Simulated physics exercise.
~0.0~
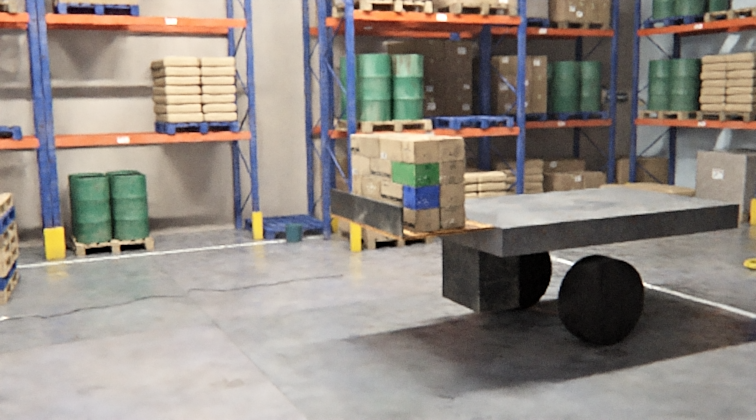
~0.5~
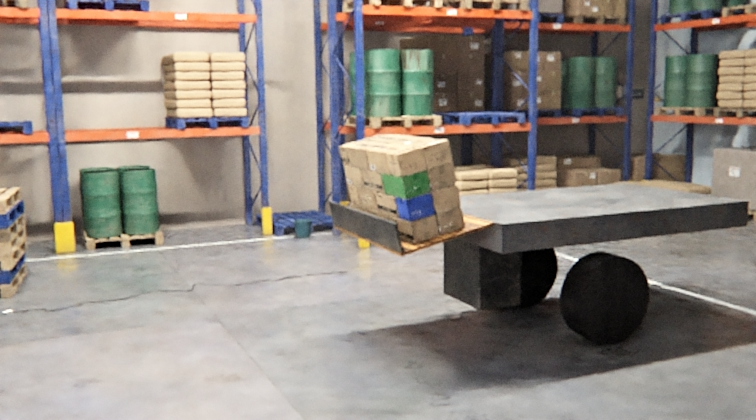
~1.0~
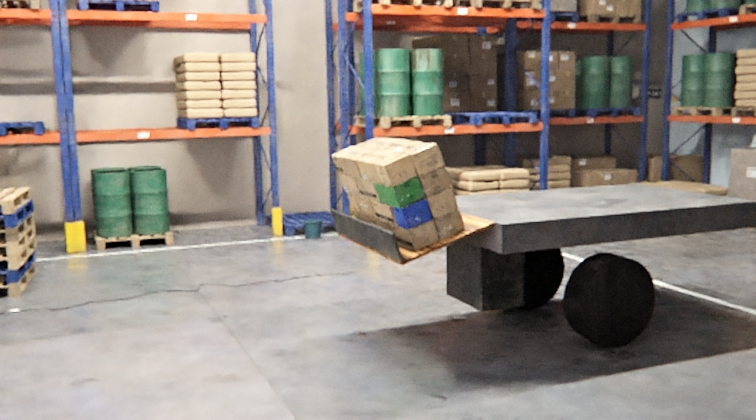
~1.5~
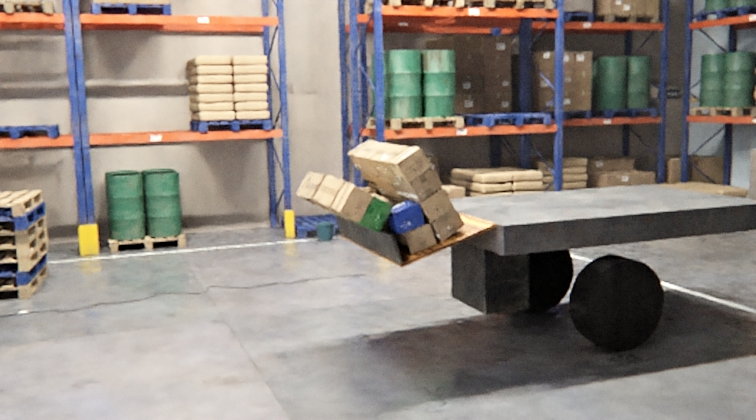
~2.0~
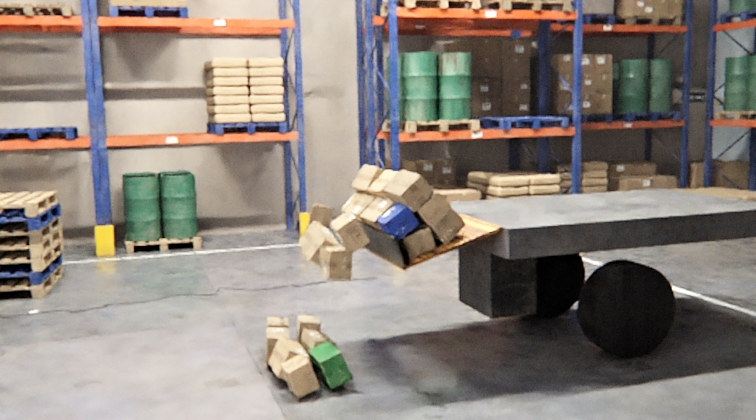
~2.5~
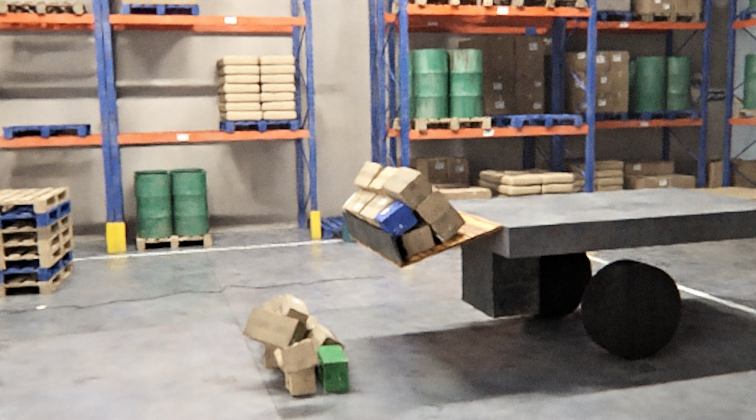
In a warehouse, a stack of brown boxes with one green and one blue rests on a flap behind a flat-bed as the flap tilts down leftward; the stack leans and splits, several boxes including the green tumble to the floor, and the rest, including the blue, stay heaped on the slope.
